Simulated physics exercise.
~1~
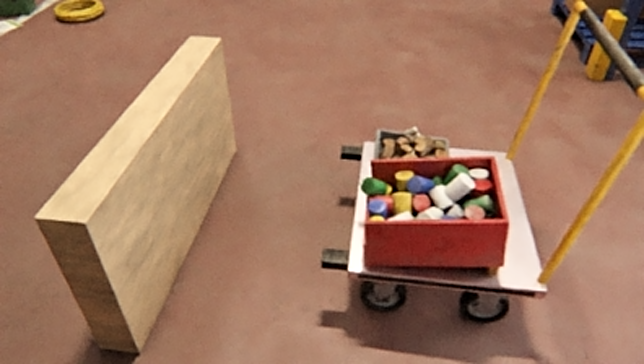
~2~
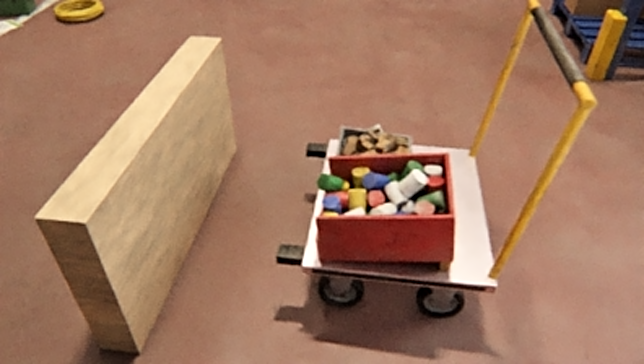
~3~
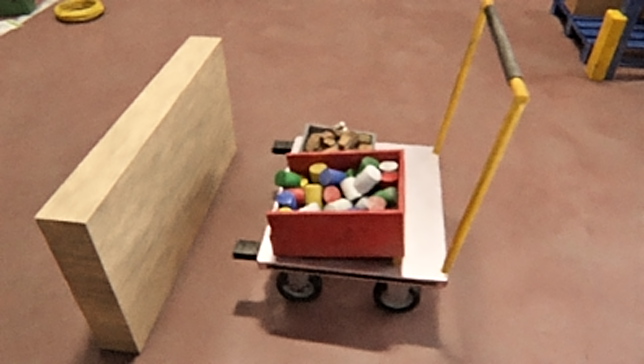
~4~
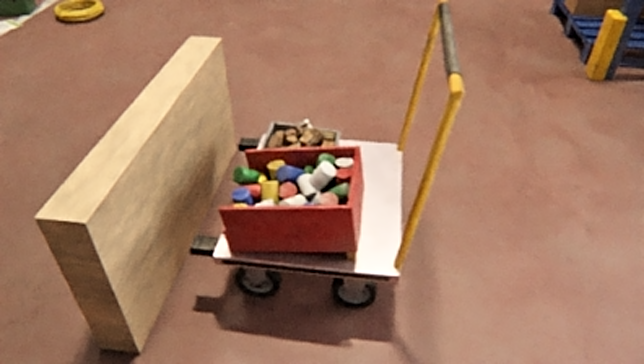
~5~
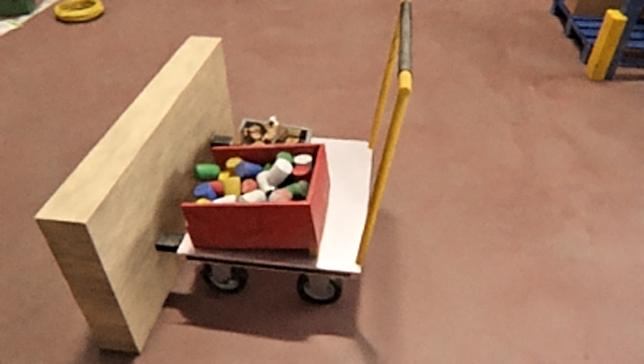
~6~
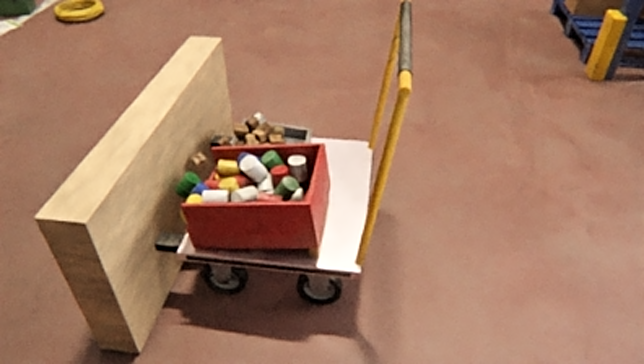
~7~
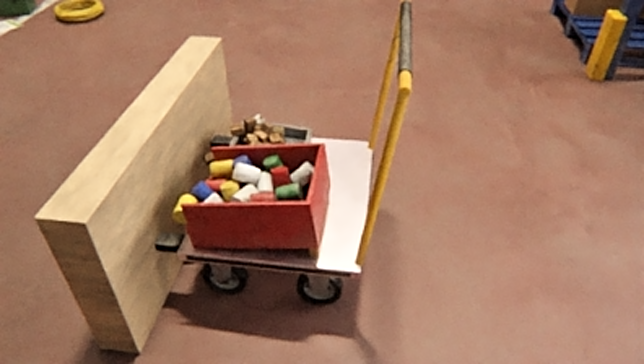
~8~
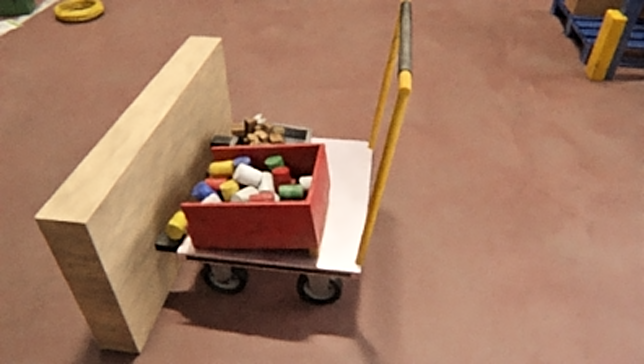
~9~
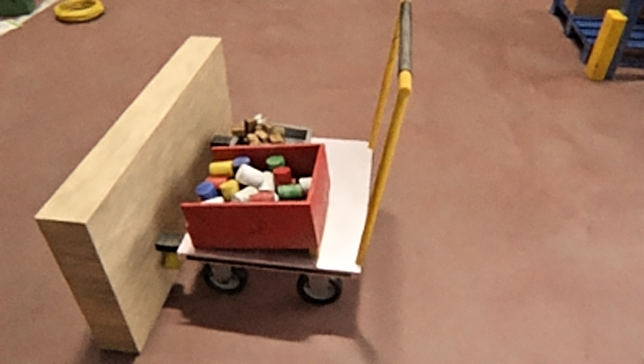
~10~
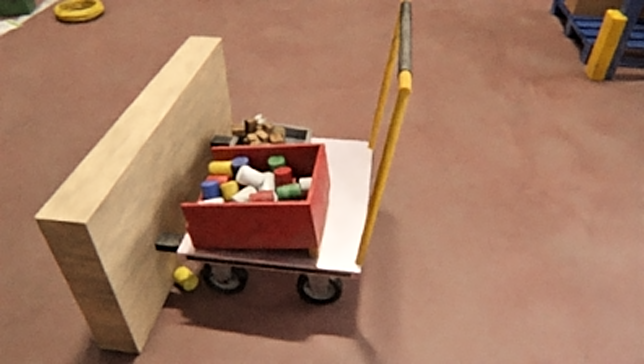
At first, a flat trolley with a yellow-framed handle stands to the right of a thick wooden wall, carrying a red tub of colourful little cylinders and, behind it, a grey tub of small brown pieces. The trolley rolls steadily left until its dark buffers meet the wall, where it stops without bouncing back. The loads surge left inside their tubs, piling towards the wall. A yellow cylinder slips over the red tub's low left side and drops past the buffer to the floor. In the end, the trolley rests against the unmoved wall, with most pieces still in both tubs.
